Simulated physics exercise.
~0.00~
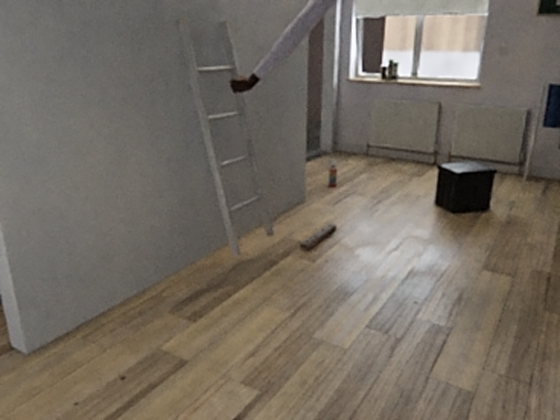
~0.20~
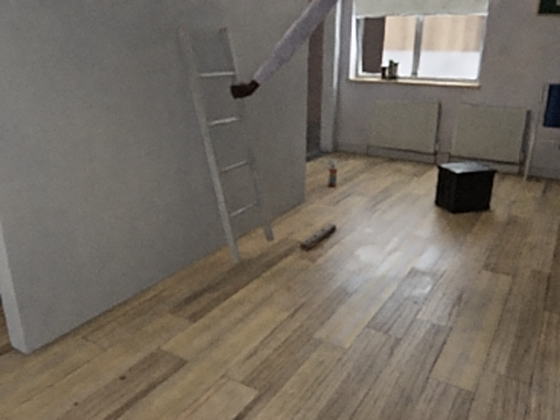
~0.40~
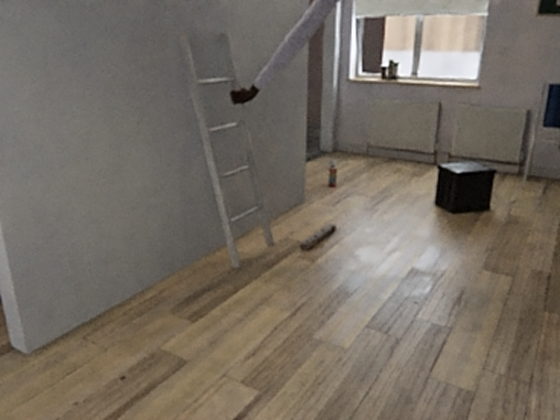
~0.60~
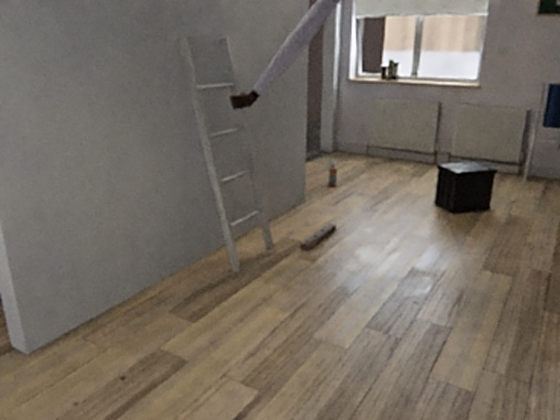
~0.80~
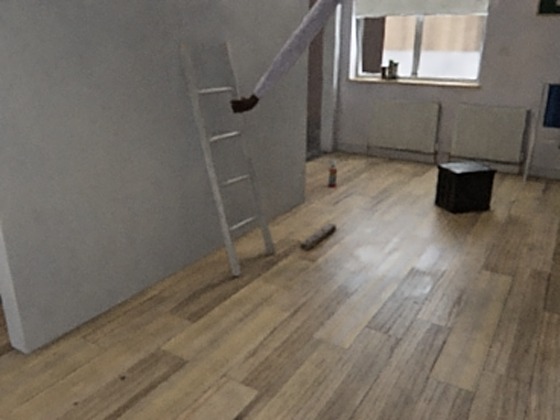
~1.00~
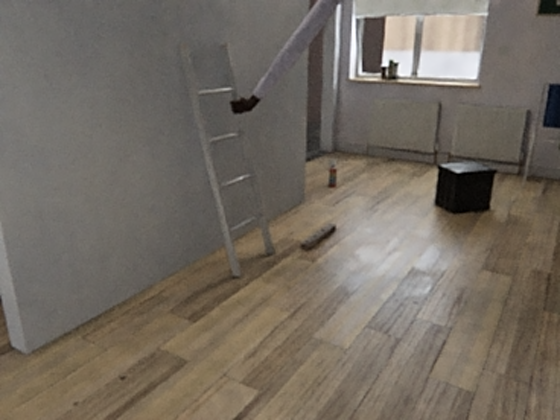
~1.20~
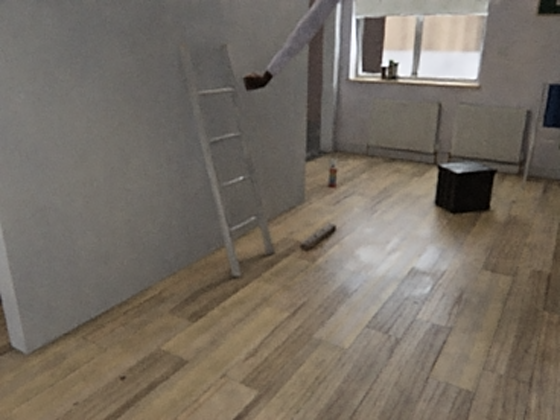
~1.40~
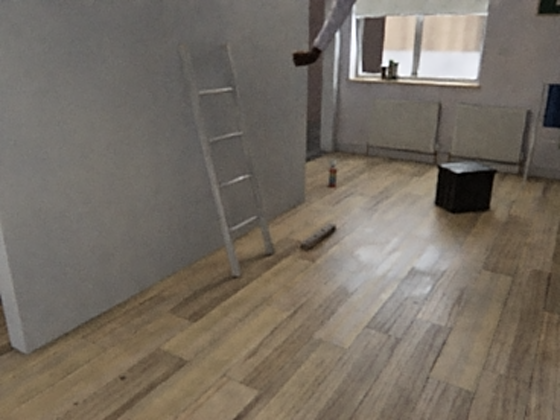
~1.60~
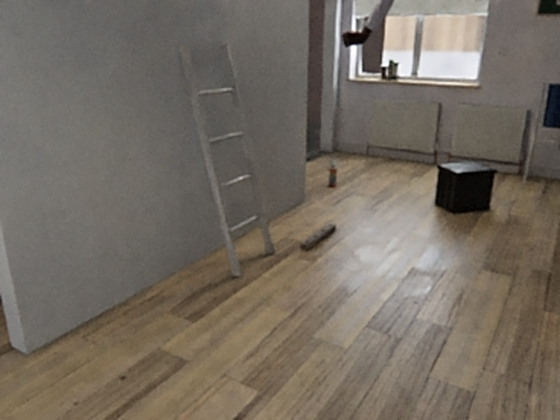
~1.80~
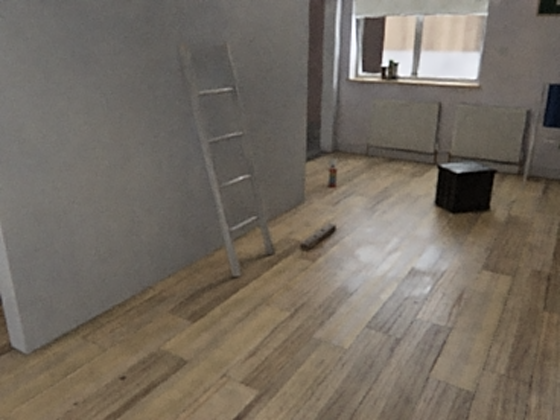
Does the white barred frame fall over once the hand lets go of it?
No, it stays up, still leaning against the wall after the hand has drawn away.
